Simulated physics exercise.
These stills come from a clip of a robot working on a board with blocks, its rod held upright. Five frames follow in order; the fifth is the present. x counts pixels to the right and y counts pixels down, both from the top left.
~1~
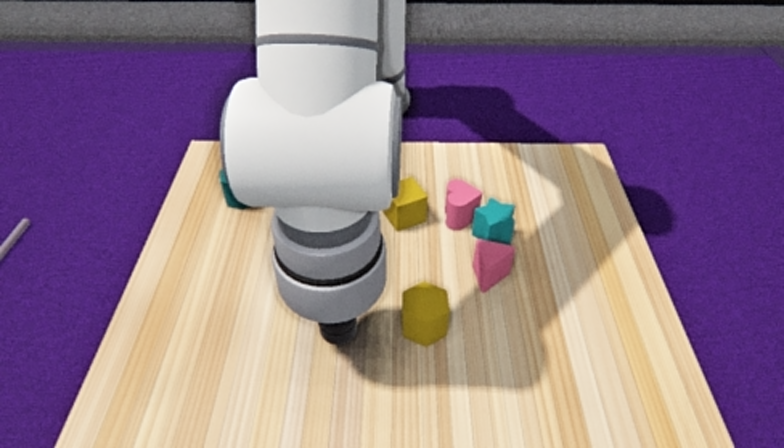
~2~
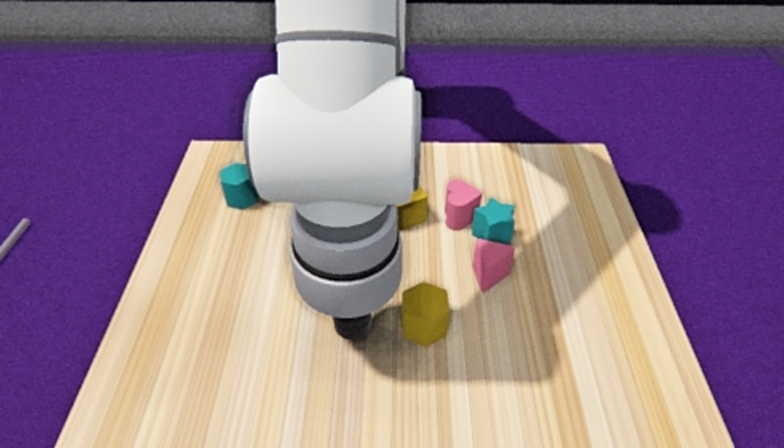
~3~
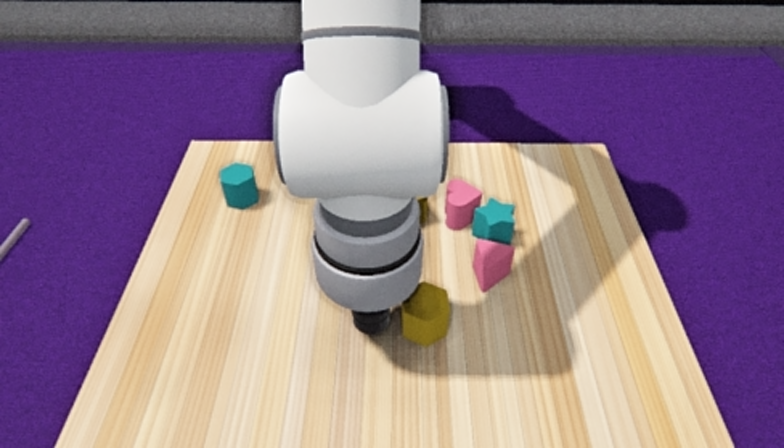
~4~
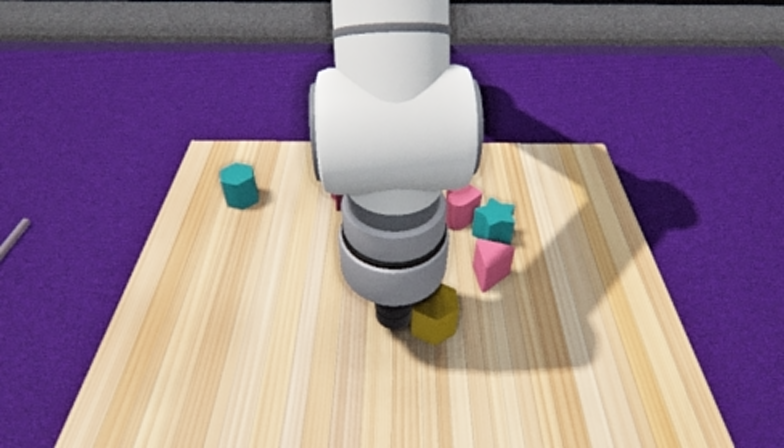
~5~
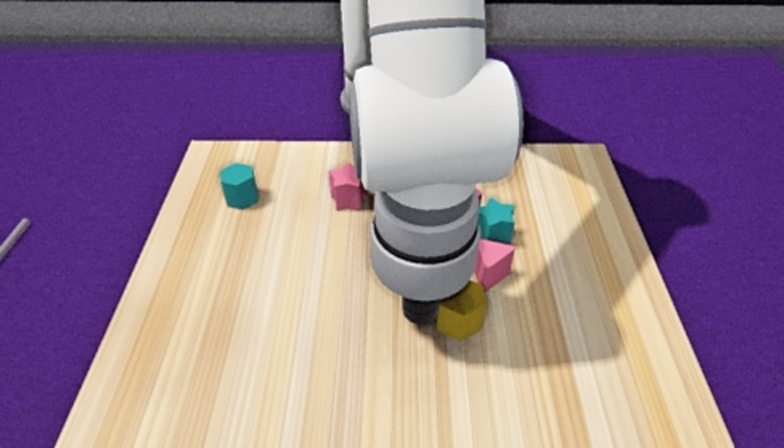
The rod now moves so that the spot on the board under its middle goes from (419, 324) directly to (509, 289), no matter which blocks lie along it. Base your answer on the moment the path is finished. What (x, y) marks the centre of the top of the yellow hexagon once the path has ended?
Close to (555, 280).
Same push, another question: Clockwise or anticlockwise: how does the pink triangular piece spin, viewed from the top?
Prediction: Counterclockwise.
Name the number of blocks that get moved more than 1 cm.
I'd say two blocks get moved.
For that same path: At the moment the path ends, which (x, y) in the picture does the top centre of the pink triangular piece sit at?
It is at (505, 239).
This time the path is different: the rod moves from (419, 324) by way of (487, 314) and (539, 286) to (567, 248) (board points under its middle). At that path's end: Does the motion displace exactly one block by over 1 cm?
Yes, I think so.
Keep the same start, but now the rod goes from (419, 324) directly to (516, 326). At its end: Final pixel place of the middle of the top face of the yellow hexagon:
Top centre: (554, 283).
On the path given first. One third of the way, rod (453, 299); yellow hexagon (496, 287), turned 15° clockwise.
Two thirds of the way, rod (484, 288); yellow hexagon (528, 282), turned 30° clockwise; pink triangular piece (496, 247).
At the end, rod (512, 276); yellow hexagon (555, 280), turned 65° clockwise; pink triangular piece (505, 239), turned 65° anticlockwise; turquoise star unmoved.
